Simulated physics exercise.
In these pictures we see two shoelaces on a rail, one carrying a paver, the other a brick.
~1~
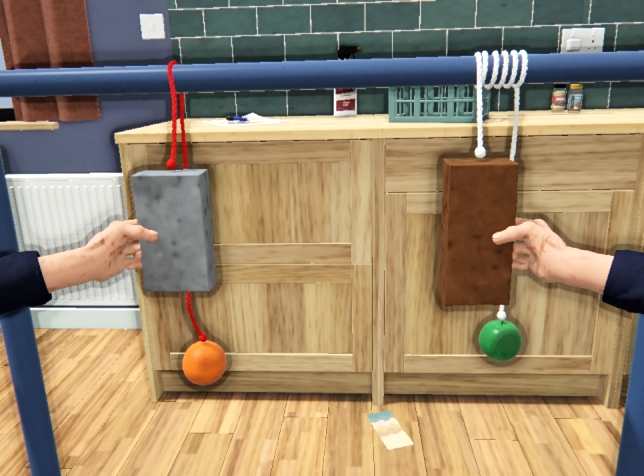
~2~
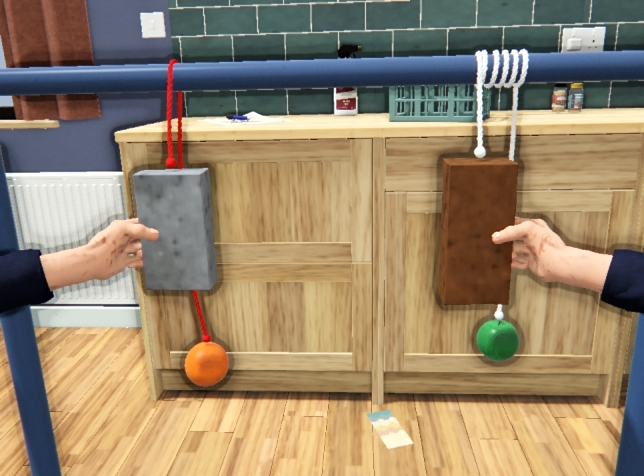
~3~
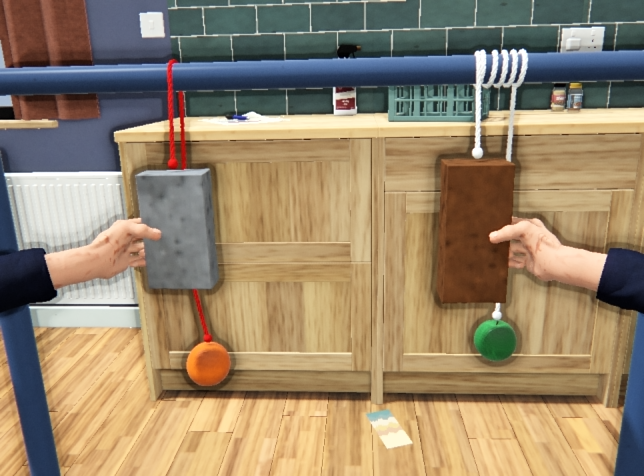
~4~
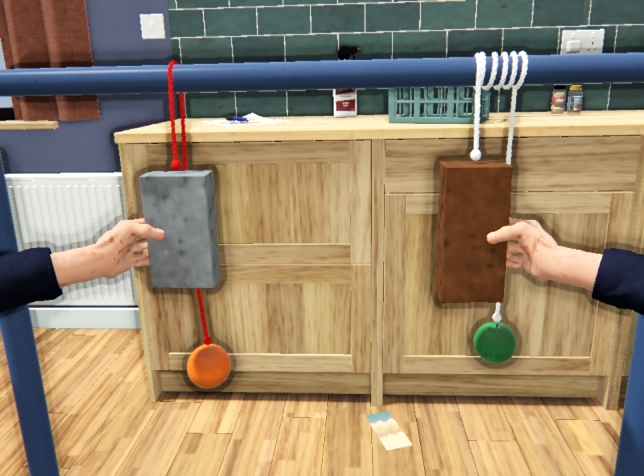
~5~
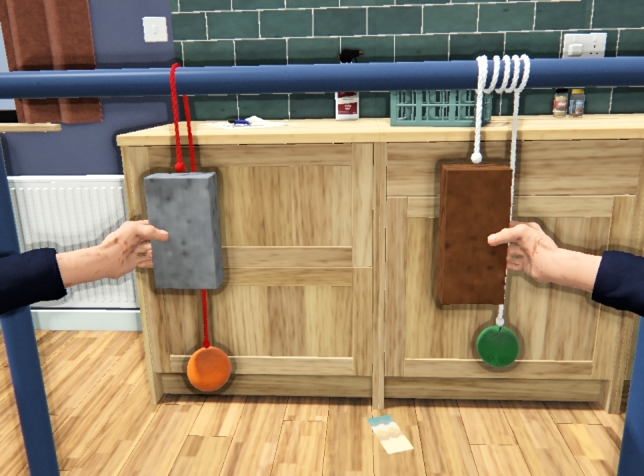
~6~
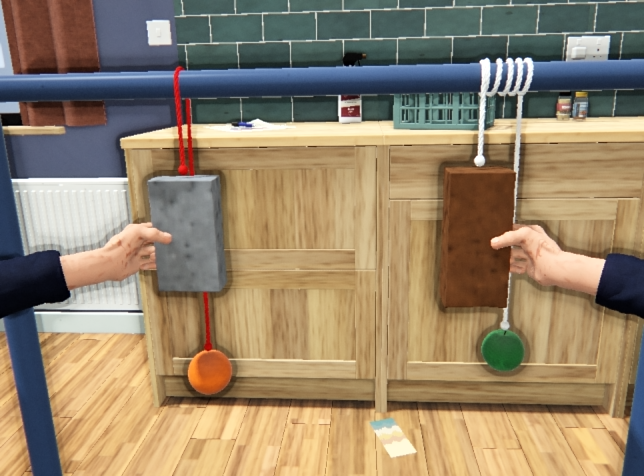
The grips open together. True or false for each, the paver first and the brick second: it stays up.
Paver - false; brick - true.
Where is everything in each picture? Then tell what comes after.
In the first frame, paver (176, 231); brick (476, 232); left orange (205, 363); right apple (500, 340).
In the second frame, paver (177, 230); brick (476, 231).
In the third frame, paver (179, 230); brick (474, 231).
In the fourth frame, paver (182, 230); brick (472, 232).
In the fifth frame, paver (186, 231); brick (472, 234).
In the sixth frame, paver (189, 234); brick (476, 237); left shoelace only laid over the rail; right shoelace wound several times round the rail.
Then, 0.58 s later than the last view, paver on the floor; brick in the air near (479, 209).
Then, 1.06 s later than the last view, paver on the floor; brick in the air near (478, 217).
Finally, paver on the floor; brick in the air near (481, 220). The paver drops and the brick keeps its height.
